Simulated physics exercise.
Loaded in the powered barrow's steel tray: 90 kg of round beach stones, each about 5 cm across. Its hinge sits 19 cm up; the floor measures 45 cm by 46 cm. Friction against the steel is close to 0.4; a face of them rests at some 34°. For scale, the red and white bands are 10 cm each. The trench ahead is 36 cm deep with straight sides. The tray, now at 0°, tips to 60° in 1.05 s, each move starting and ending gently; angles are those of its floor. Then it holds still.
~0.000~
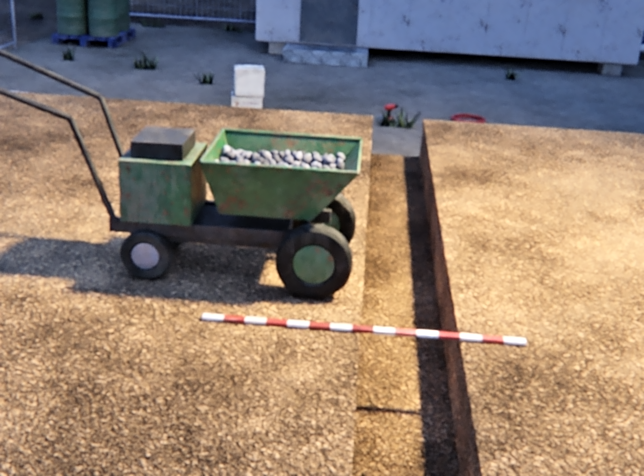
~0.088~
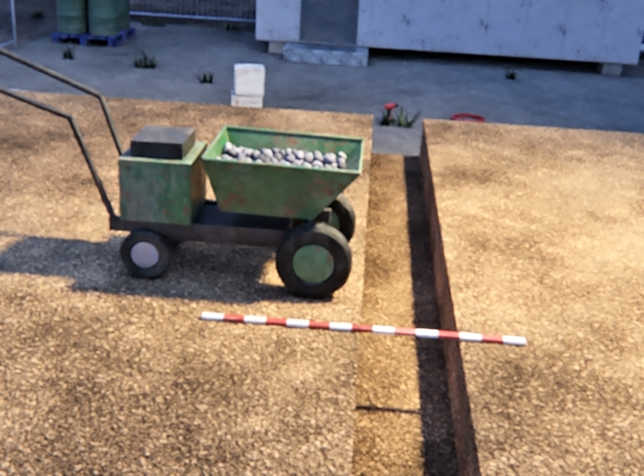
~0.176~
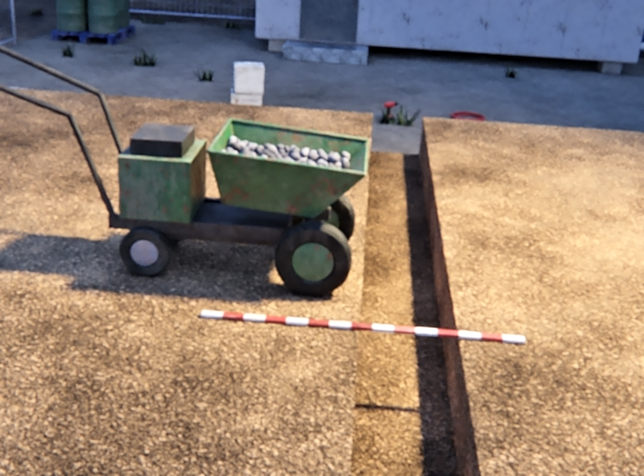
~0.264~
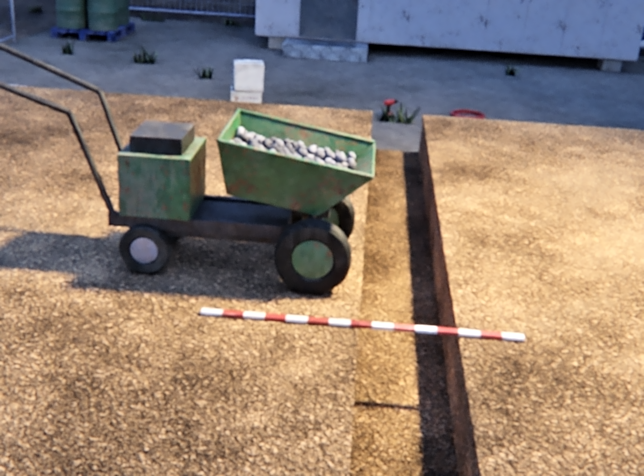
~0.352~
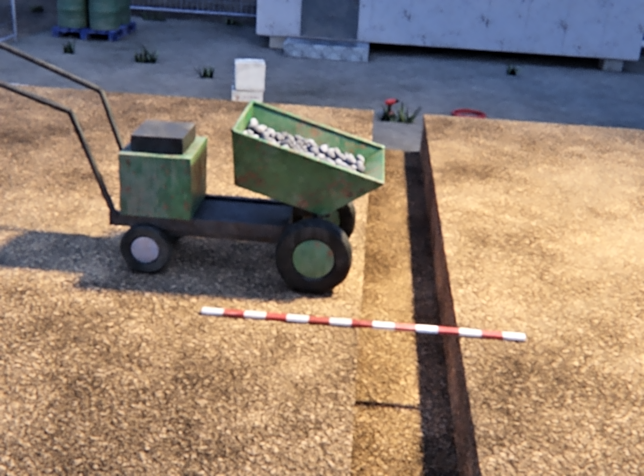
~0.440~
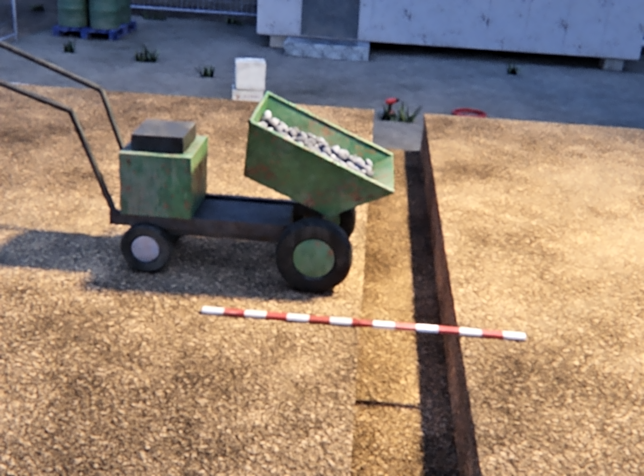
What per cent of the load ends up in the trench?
Close to 64 in a hundred.
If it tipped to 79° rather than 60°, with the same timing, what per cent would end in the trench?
Then about 70 per cent.
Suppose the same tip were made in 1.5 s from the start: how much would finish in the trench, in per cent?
Then about 65 per cent.
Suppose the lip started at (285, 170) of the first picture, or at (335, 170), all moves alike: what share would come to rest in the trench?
Near 90 per cent from the first place, 85 from the second.
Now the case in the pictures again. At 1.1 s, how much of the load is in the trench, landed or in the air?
Some 15 per cent.
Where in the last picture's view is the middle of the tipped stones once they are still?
Their middle is at about (431, 325).
After 0.8 s the floor is at 51°; 100 % in the tray; the foremost stones are at (403, 211).
After 1.1 s the floor is at 60°; 83 % in the tray, 13 % in the trench, 4 % past the trench; the foremost stones are at (472, 284).
After 1.5 s the floor is at 60°; 51 % in the tray, 23 % in the trench, 26 % past the trench; the foremost stones are at (542, 294).
After 3.5 s the floor is at 60°; 8 % in the tray, 64 % in the trench, 28 % past the trench; the foremost stones are at (591, 300).
